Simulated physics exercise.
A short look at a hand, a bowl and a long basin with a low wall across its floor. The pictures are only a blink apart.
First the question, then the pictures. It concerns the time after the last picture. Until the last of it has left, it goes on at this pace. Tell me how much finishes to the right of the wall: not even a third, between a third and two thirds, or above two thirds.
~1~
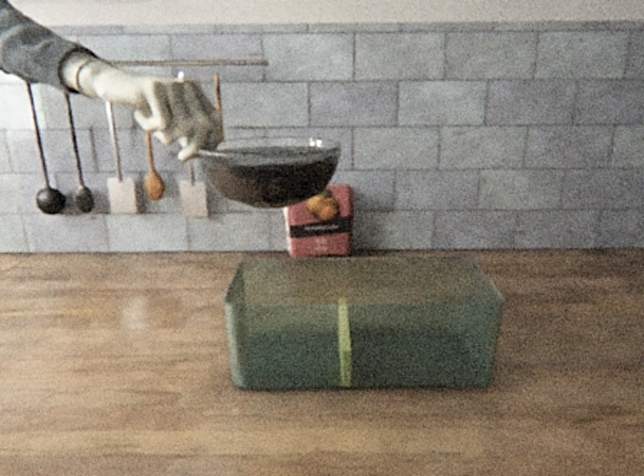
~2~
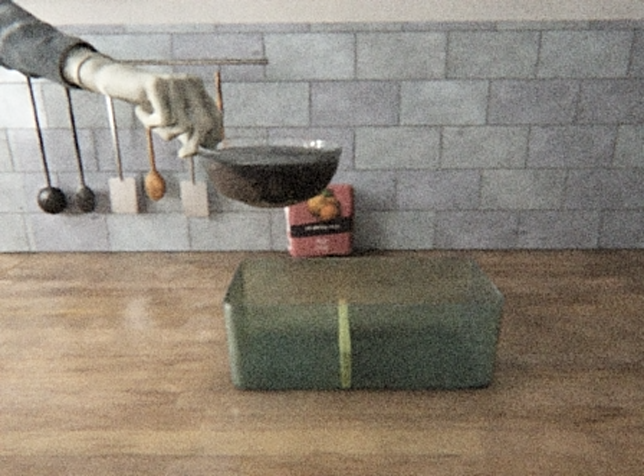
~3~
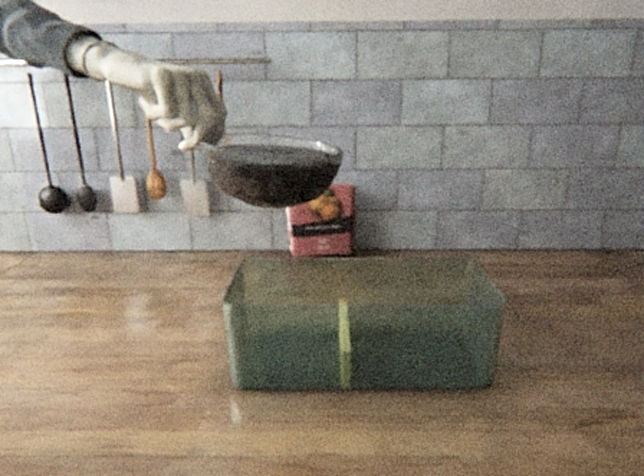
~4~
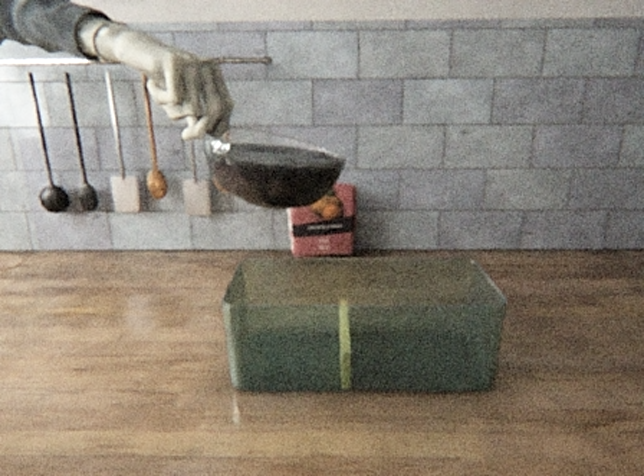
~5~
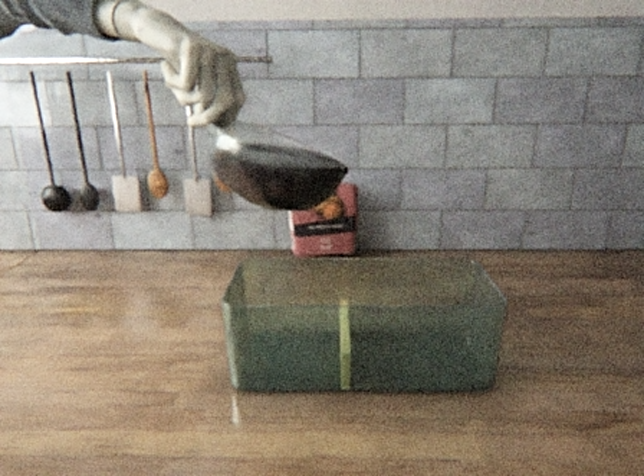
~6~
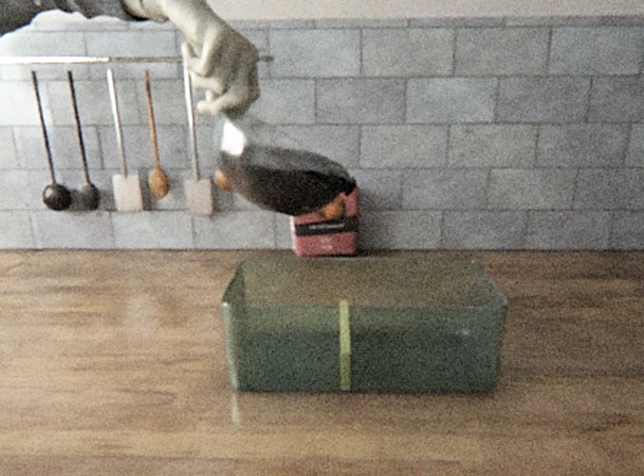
Outstrips two thirds.
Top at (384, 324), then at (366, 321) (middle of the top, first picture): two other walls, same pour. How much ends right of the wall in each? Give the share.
40 per cent, then 55 per cent, roughly.
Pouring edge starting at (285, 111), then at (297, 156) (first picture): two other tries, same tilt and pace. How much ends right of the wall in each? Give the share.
You'd get around 40 per cent and then around 40 per cent.
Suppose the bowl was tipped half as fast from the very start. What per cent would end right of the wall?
Roughly 90 percent.
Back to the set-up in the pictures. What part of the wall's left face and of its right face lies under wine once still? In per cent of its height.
Left: 20 %. Right: 50 %.
A moment on, the bowl is tipped on its side and 8 per cent is still to pour, 0 is left of the wall and 55 right of it.
Next, the bowl is tipped right over and 0 per cent is still to pour, 17 is left of the wall and 75 right of it.
Then the bowl is tipped right over and 0 per cent is still to pour, 20 is left of the wall and 78 right of it.
Later the bowl is tipped right over and 0 per cent is still to pour, 20 is left of the wall and 78 right of it.
Finally, 20 per cent lies left of the wall, 78 right of it and 2 outside.
